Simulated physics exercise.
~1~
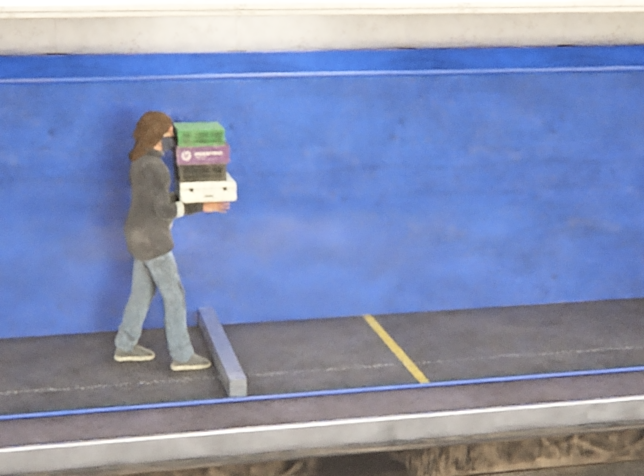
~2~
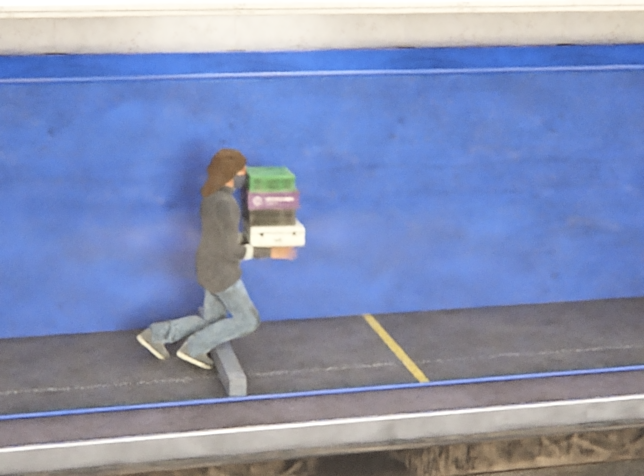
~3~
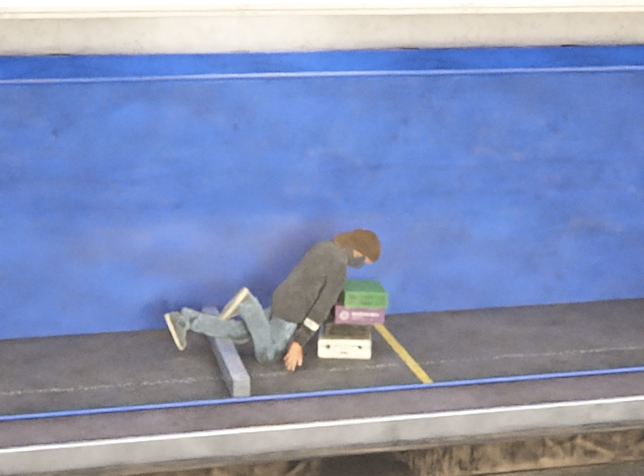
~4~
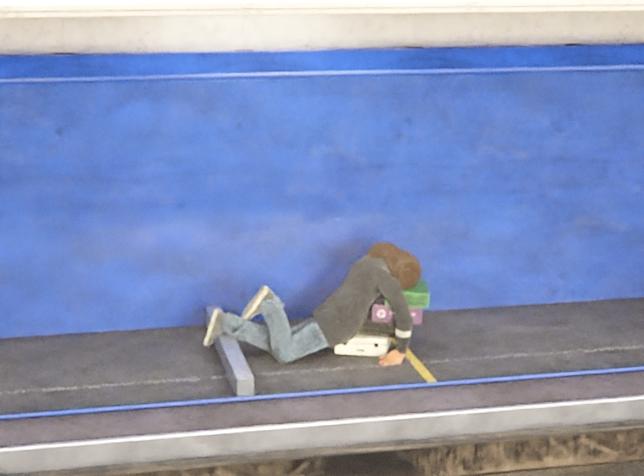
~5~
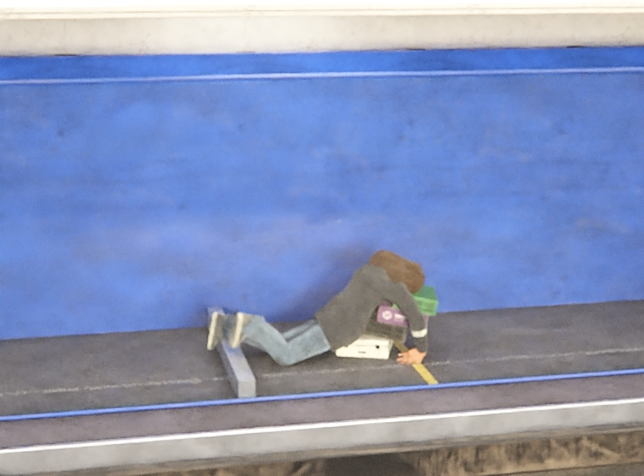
A brown-haired person in a dark grey top and jeans carries a stack of boxes, green on top, then purple, black and white, rightward along a grey floor before a bright blue wall, seen from the side. A low grey rail lies just ahead, with a yellow line farther right. The person's legs catch at the rail and they pitch forward, knees bending. The stack drops upright to the floor as they land with a hand down. They slide onto the boxes, pushing the upper ones right, and end sprawled over them, white box short of the line.
